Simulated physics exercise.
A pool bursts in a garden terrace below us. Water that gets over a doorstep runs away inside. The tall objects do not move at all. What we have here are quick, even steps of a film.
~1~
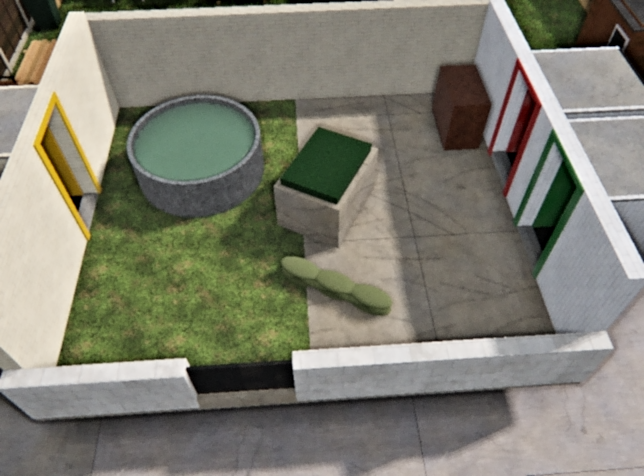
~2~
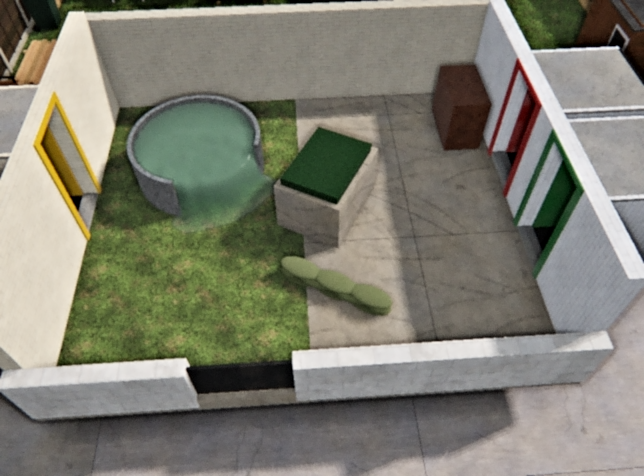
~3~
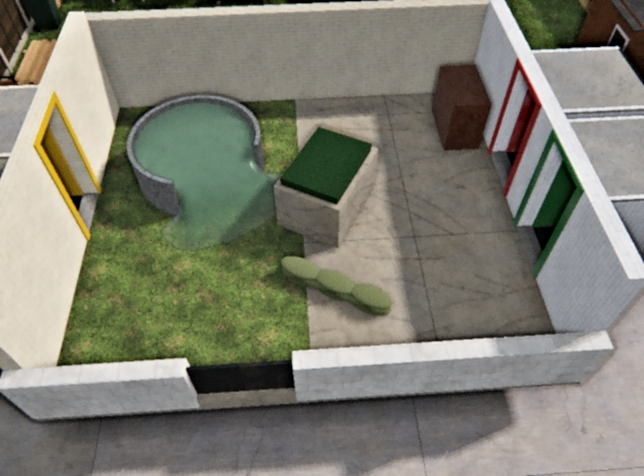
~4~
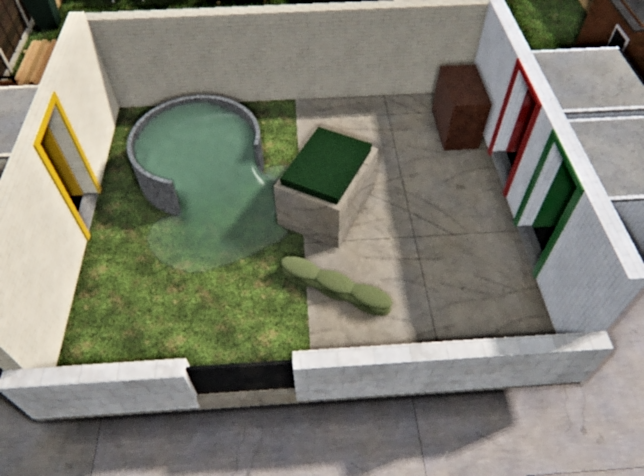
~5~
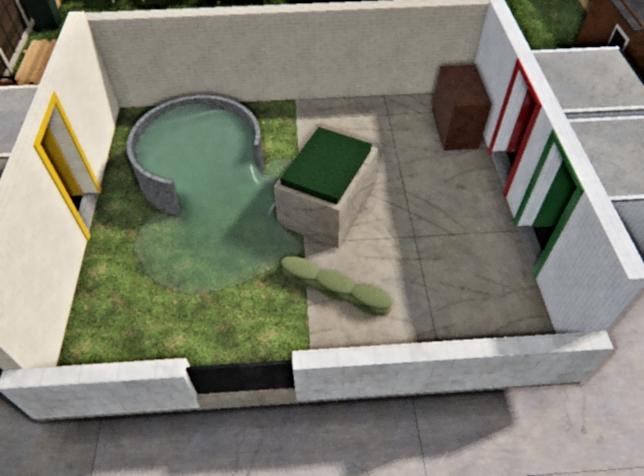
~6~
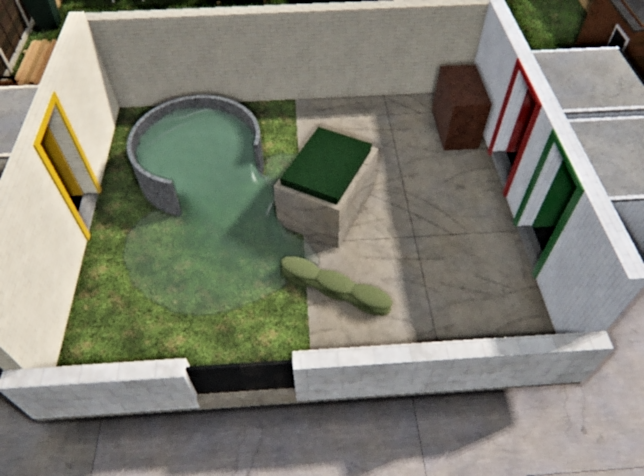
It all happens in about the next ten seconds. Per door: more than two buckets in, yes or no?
Yellow door yes, red door no, green door yes.
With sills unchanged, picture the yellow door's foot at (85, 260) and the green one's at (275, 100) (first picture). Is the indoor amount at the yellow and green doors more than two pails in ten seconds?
First the yellow, which crosses the line, then the green, which stays on the safe side.
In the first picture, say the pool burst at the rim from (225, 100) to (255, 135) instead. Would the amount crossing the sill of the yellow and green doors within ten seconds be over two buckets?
In brief, the yellow remains below and the green exceeds the mark.
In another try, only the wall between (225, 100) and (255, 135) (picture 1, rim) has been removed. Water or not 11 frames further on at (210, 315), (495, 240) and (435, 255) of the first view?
Bone-dry, bone-dry, bone-dry.
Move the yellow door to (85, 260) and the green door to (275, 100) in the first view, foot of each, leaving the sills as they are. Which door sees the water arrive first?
Answer: The one in green.
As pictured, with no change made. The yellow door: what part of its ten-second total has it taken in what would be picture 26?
Some 0 per cent.
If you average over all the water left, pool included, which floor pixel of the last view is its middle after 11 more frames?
Somewhere around (237, 235) in the last view.
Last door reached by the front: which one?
It's the red-painted one.
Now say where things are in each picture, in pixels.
The round pool at (195, 140) is whole and still, in the first frame.
The front is at (176, 222), out from the gap at (227, 195), in the second frame.
Water pours out at (228, 198) and has run to (167, 234), in the third frame.
Water pours out at (228, 199) and has run to (161, 255), in the fourth frame.
The front is at (184, 289), out from the gap at (228, 199), in the fifth frame.
The front is at (178, 306), out from the gap at (228, 199), in the sixth frame.
A moment on, water covers 30 % of the floor; the yellow door not reached, the red door not reached, the green door not reached.
Next, water covers 50 % of the floor; the yellow door not reached, the red door not reached, the green door not reached.
Then, water covers 65 % of the floor; the yellow door not reached, the red door not reached, the green door under two buckets in.
Later, water covers 85 % of the floor; the yellow door under two buckets in, the red door wet at the sill, nothing in, the green door over two buckets in.
In the end, water covers 100 % of the floor; the yellow door over two buckets in, the red door wet at the sill, nothing in, the green door over two buckets in.
